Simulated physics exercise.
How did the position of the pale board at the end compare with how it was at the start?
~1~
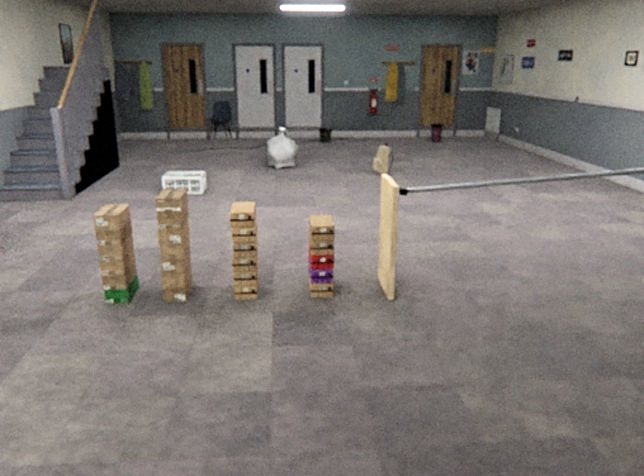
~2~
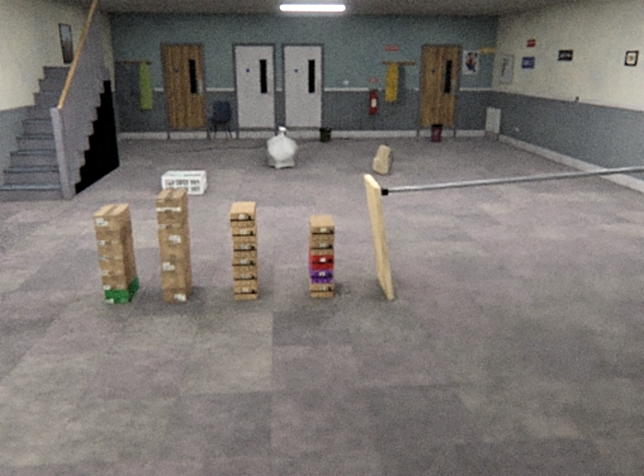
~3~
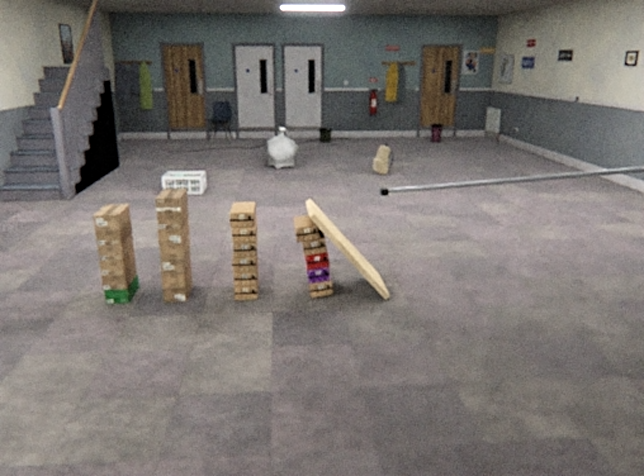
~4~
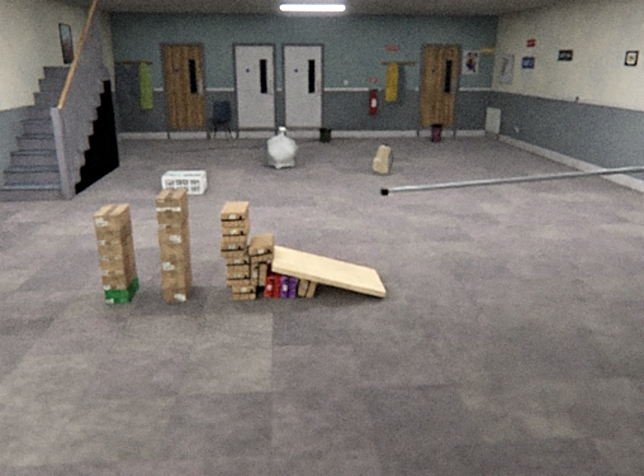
At the start the board stood upright on its end beside the shortest pile. By the end it was down on its side, sloping over the fallen boxes.
